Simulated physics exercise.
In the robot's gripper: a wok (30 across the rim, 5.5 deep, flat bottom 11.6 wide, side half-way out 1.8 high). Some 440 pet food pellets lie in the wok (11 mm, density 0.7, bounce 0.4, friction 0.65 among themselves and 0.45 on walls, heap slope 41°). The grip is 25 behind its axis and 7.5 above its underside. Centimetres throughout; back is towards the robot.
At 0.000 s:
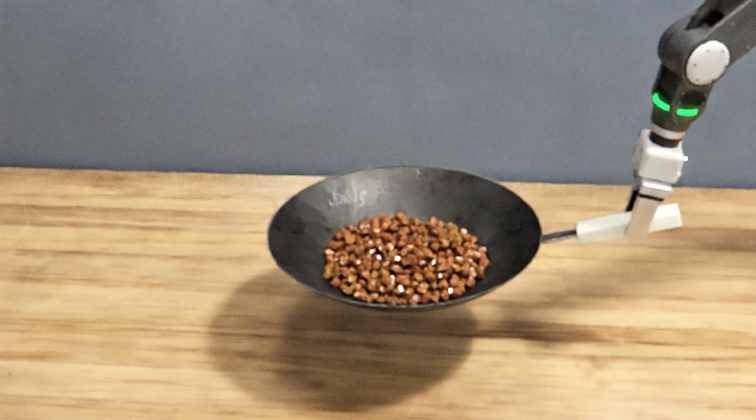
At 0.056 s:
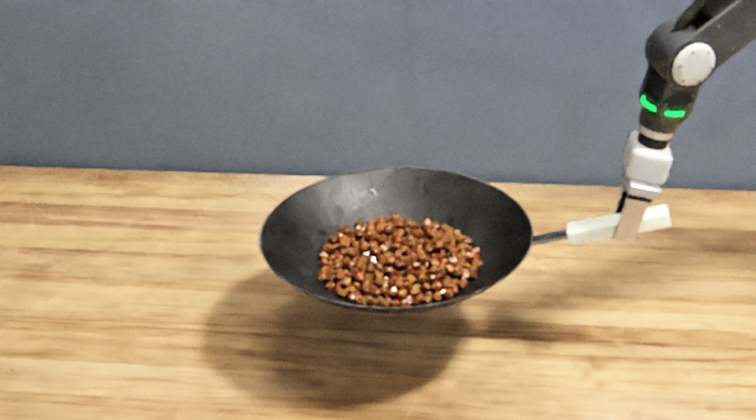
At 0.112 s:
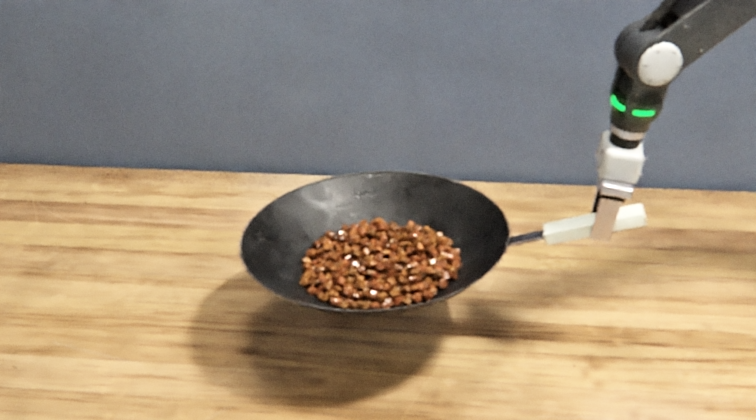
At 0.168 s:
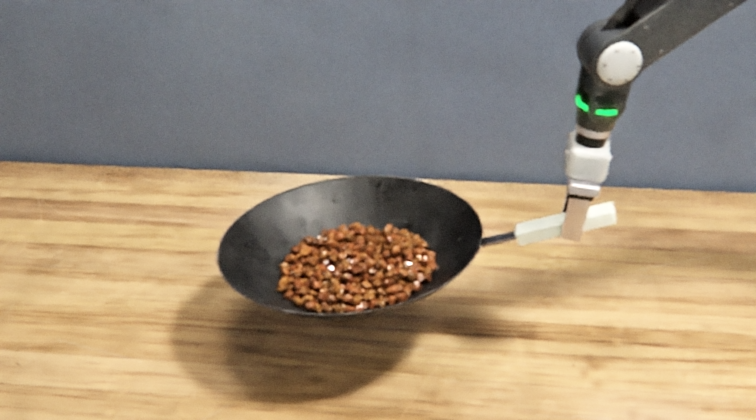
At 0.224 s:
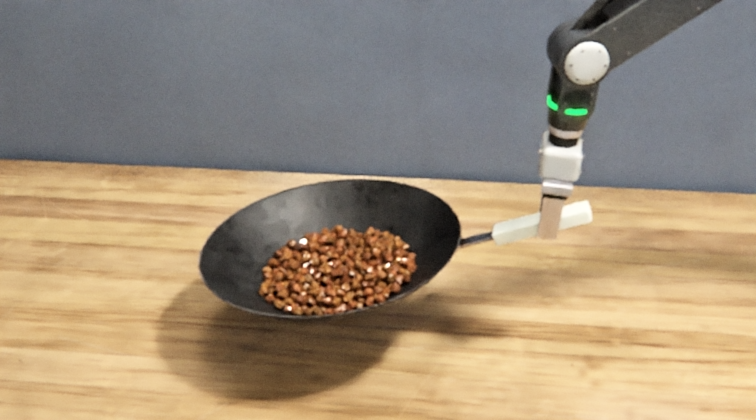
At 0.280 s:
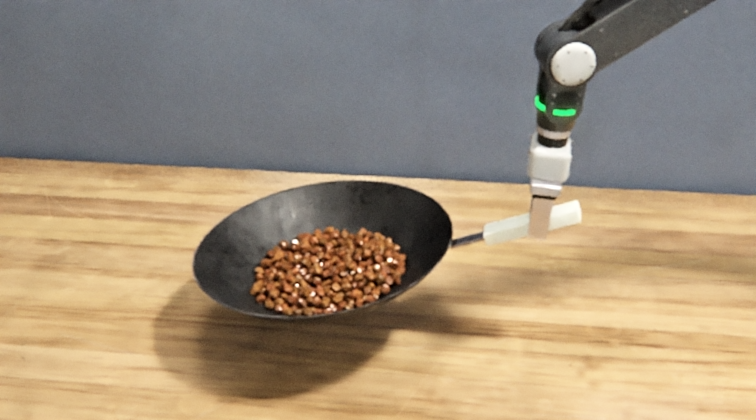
Dark wok of small brown pellets moving left above a wooden surface, tilting slightly as a robot arm grips its pale handle.
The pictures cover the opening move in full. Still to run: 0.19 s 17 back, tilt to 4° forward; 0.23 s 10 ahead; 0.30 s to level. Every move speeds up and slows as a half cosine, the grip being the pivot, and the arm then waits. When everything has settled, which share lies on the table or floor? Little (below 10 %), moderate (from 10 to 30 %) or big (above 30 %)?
A little share, below 10 %, ends on the table or floor.
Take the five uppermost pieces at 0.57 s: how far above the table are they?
About 12 cm.
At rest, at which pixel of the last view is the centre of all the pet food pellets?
At about (403, 257).
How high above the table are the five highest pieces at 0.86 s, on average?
Some 13 cm.
After 0.57 s, tilted 4° forward, highest piece 12 above the table; 435 in the wok, 1 on the table or floor.
After 0.86 s, tilted 2° forward, highest piece 13 above the table; 435 in the wok, 1 on the table or floor.
After 1.20 s, level, highest piece 13 above the table; 435 in the wok, 1 on the table or floor.
After 2.25 s, level, highest piece 13 above the table; 435 in the wok, 1 on the table or floor.
At rest, 435 in the wok, 1 on the table or floor. That is 0 % on the table or floor.
